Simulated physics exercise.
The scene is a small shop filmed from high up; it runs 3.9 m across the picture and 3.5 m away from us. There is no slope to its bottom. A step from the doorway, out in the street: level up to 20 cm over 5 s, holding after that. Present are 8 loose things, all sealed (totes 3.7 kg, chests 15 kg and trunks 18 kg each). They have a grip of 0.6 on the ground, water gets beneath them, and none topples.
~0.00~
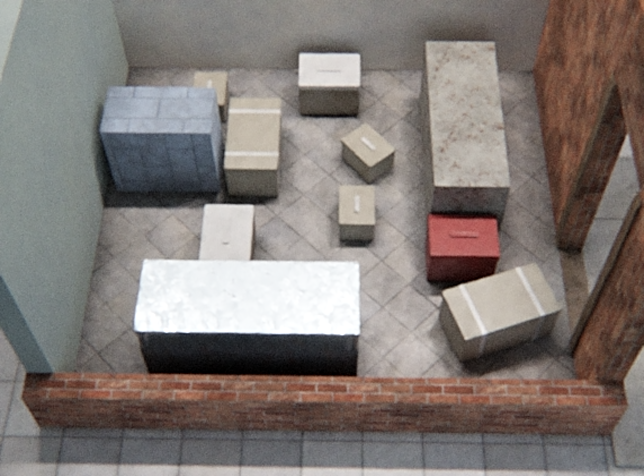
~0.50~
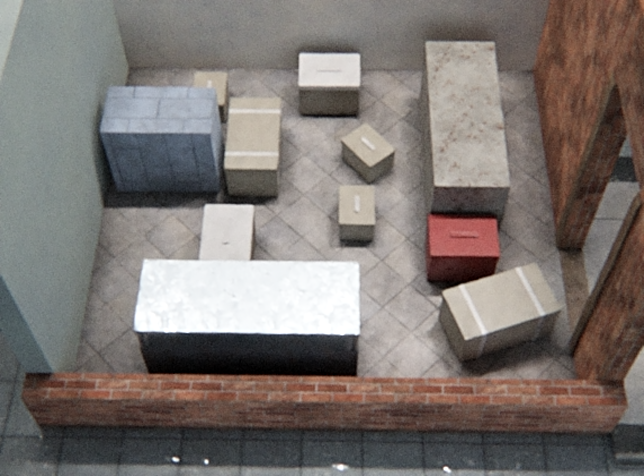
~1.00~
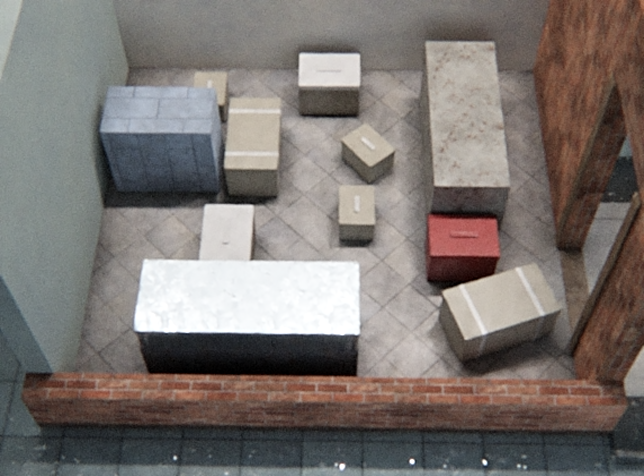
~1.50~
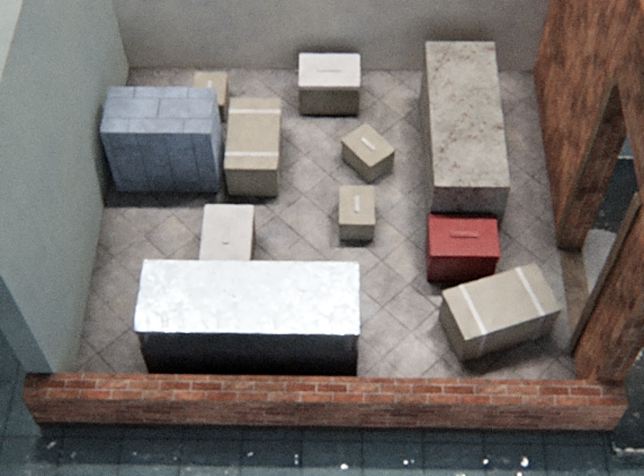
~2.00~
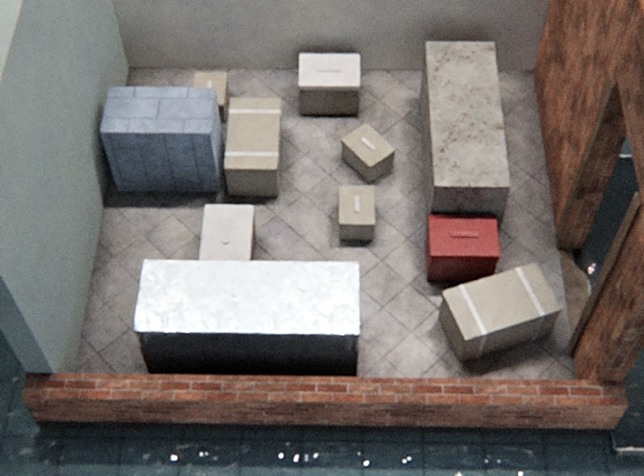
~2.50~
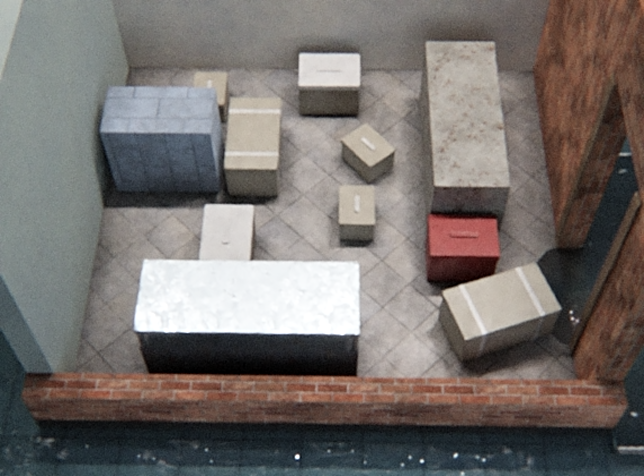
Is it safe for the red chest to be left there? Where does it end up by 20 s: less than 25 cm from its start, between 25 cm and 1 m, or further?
Goes a long way.
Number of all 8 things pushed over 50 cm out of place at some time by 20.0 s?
The total is 7.
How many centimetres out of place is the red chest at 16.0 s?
Roughly 200 cm.
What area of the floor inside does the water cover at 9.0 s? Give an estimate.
At that time the wet patch spans about 10.0 m2.
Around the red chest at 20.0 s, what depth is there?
I'd say around 17 cm.
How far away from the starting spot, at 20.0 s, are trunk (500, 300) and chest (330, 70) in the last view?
200 cm and 140 cm respectively.
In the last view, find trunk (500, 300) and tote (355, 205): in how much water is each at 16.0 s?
Depths: Near 12 cm, then near 10 cm.
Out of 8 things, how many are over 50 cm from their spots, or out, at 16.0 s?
I make it 7.
After 4.0 s the red chest is near (452, 238), 0.1 m from its start, aground; 0 afloat.
After 9.0 s the red chest is near (269, 196), 1.6 m from its start, afloat; 5 afloat.
After 16.0 s the red chest is near (257, 115), 2.1 m from its start, afloat; 8 afloat.
After 20.0 s the red chest is near (312, 64), 2.2 m from its start, afloat; 8 afloat.
